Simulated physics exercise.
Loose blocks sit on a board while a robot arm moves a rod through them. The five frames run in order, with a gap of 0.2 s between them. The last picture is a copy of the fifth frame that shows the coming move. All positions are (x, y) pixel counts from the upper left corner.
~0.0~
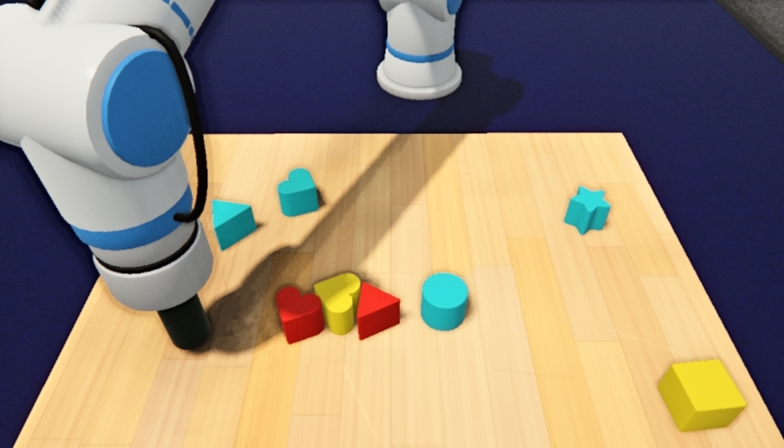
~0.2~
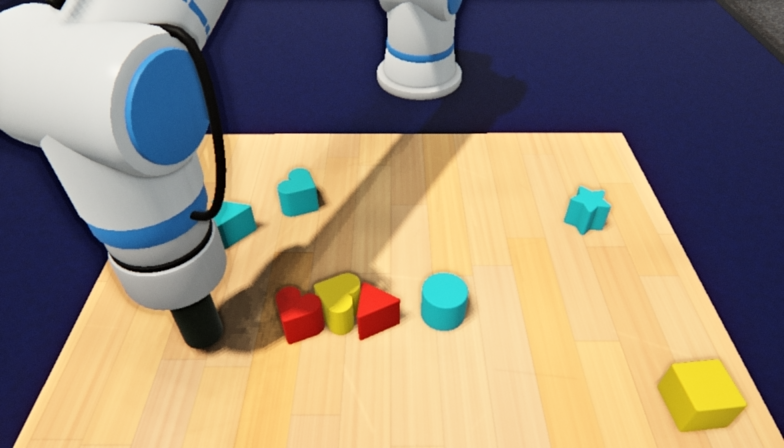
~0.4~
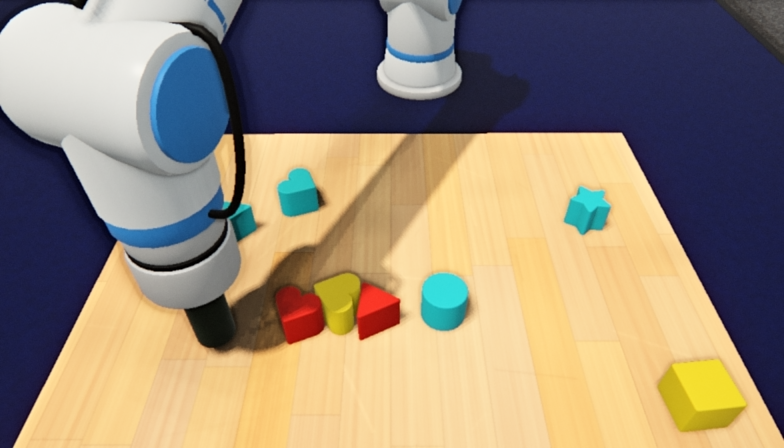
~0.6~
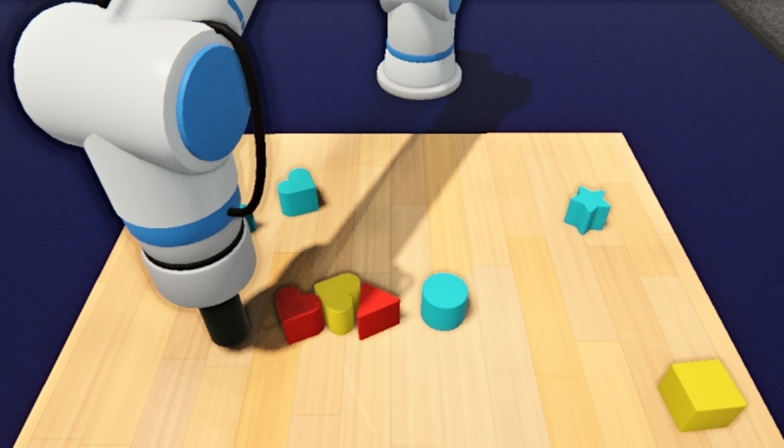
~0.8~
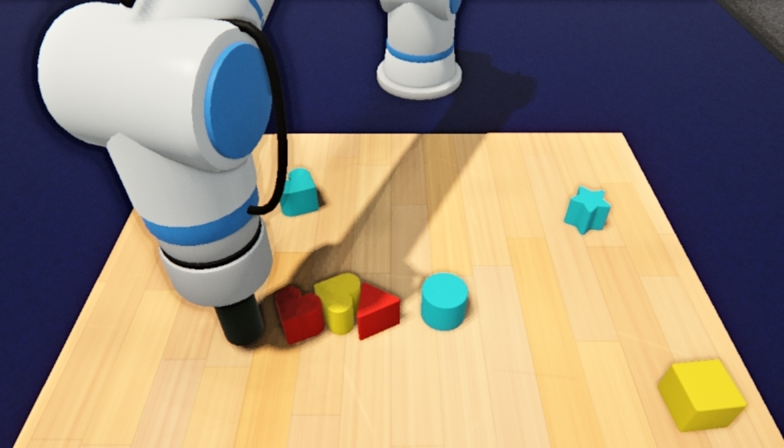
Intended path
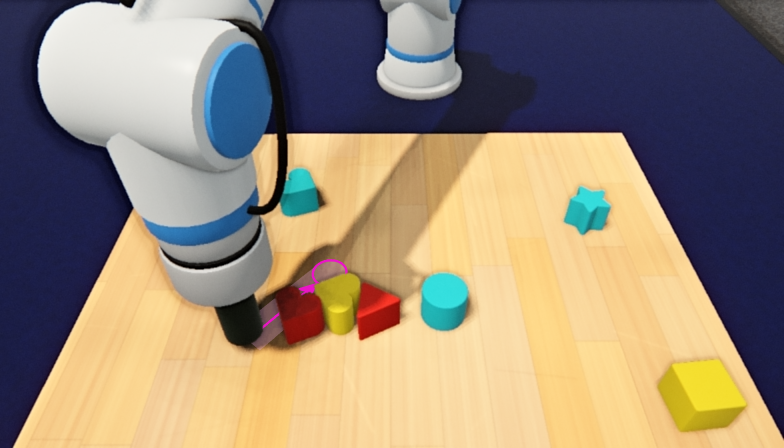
The clip shows a robot arm sliding a black rod a short way rightward over a wooden board, nearing a red heart-shaped block beside yellow and red blocks, while the turquoise and yellow blocks around them all stay still.
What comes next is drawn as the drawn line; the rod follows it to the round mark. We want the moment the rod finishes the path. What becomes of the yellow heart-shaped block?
At the end of the path, it will have moved.
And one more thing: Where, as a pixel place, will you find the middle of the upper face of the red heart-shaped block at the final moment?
The centre of its top will be at (317, 295).
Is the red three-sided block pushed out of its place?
Yes, that is what happens.
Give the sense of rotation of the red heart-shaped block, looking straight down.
Direction: Clockwise.
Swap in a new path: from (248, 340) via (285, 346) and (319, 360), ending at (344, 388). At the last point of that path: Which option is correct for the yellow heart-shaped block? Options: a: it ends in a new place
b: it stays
I'll go with a - it ends in a new place.
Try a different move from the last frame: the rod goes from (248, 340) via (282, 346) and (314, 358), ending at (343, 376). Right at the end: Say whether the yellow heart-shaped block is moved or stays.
It shifts.
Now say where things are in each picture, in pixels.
Rod's lower end (192, 334); red heart-shaped block (296, 302); yellow heart-shaped block (338, 291); red three-sided block (374, 299), in the first frame.
Rod (204, 333); blocks still, in the second frame.
Rod (216, 332); blocks still, in the third frame.
Rod (230, 331); blocks still, in the fourth frame.
Rod (244, 330); red heart-shaped block (296, 302); yellow heart-shaped block (338, 291); red three-sided block (374, 299), in the fifth frame.
Drawn move, from (248, 340) to (330, 273).
What follows on the original path. One third of the way, rod (275, 305); red heart-shaped block (306, 299), turned 35° clockwise; yellow heart-shaped block (343, 291).
Two thirds of the way, rod (303, 283); red heart-shaped block (318, 295), turned 50° clockwise; yellow heart-shaped block (357, 290); red three-sided block (386, 301).
At the end, rod (328, 263); red heart-shaped block (317, 295), turned 50° clockwise; yellow heart-shaped block (357, 290); red three-sided block (386, 301), turned 10° clockwise.
